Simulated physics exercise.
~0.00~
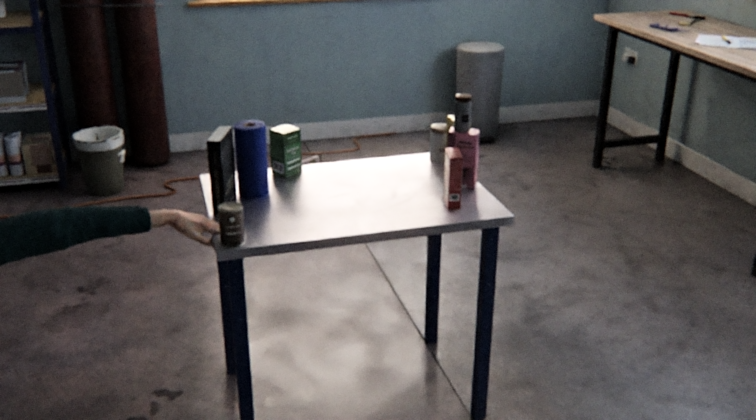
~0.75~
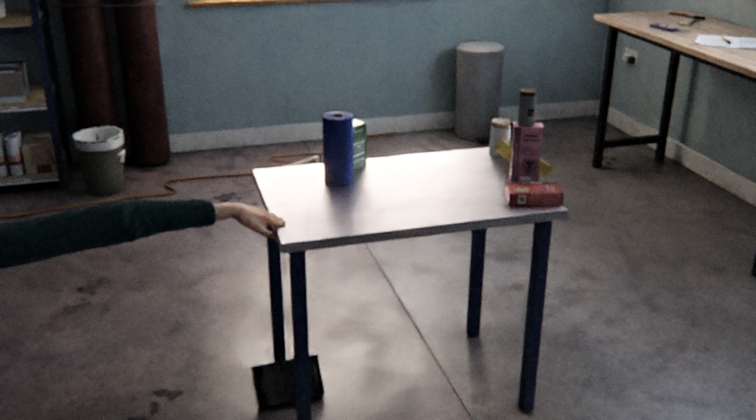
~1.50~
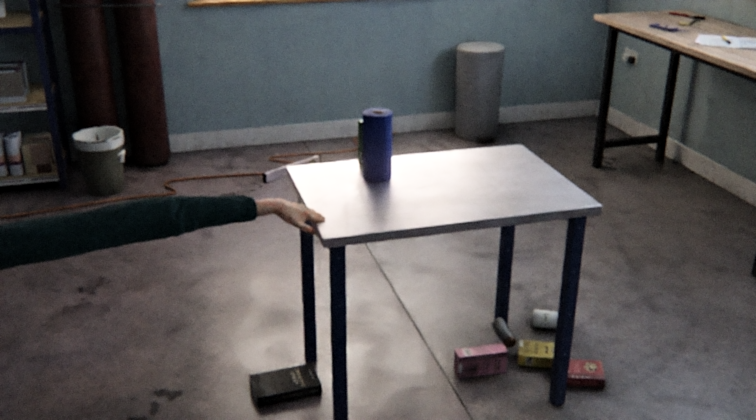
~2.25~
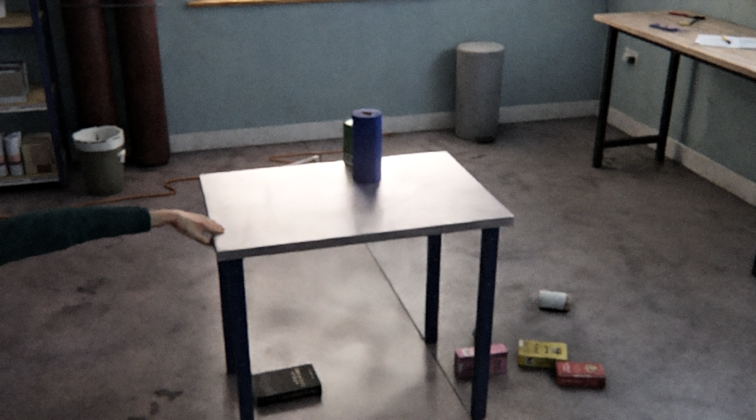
The footage shows a hand shifting a small table right and then back left, toppling a black book-like object and several small packets and containers, which fall to the floor, while a blue roll and a green carton slide but remain upright on the tabletop.
